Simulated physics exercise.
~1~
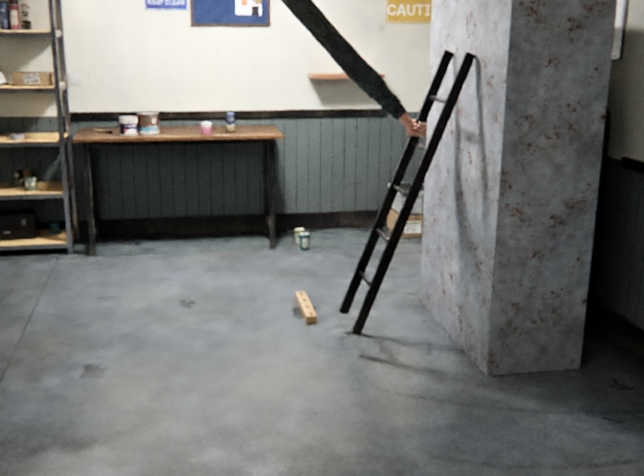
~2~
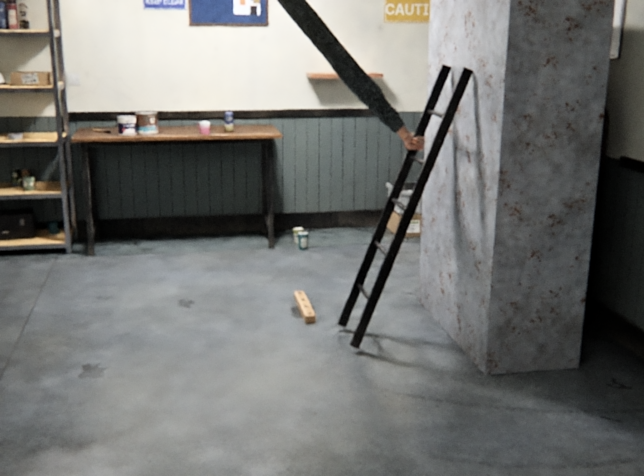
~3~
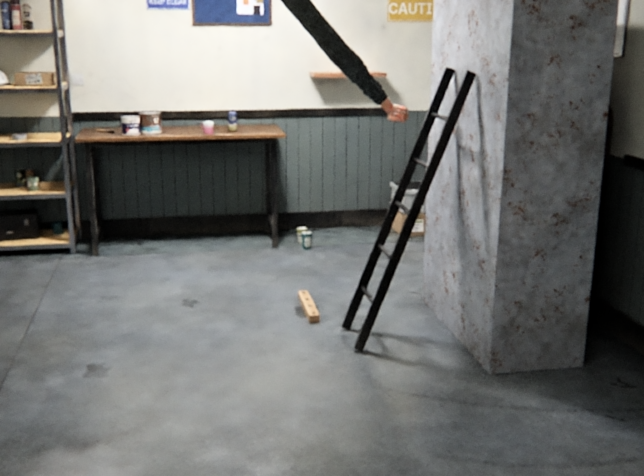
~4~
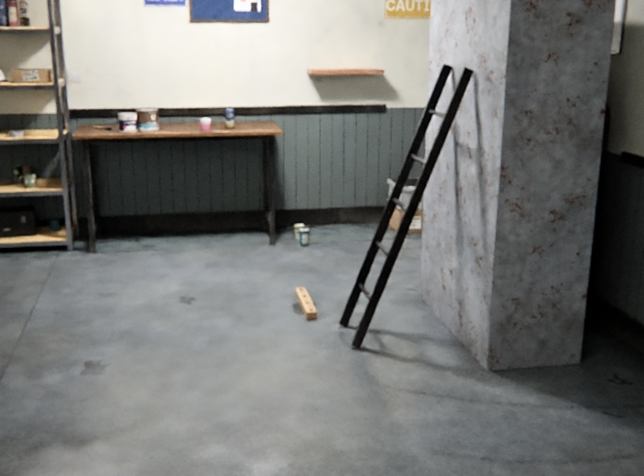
Black ladder being leaned against a mottled grey pillar by a hand, which lets go and withdraws, leaving the ladder standing still.
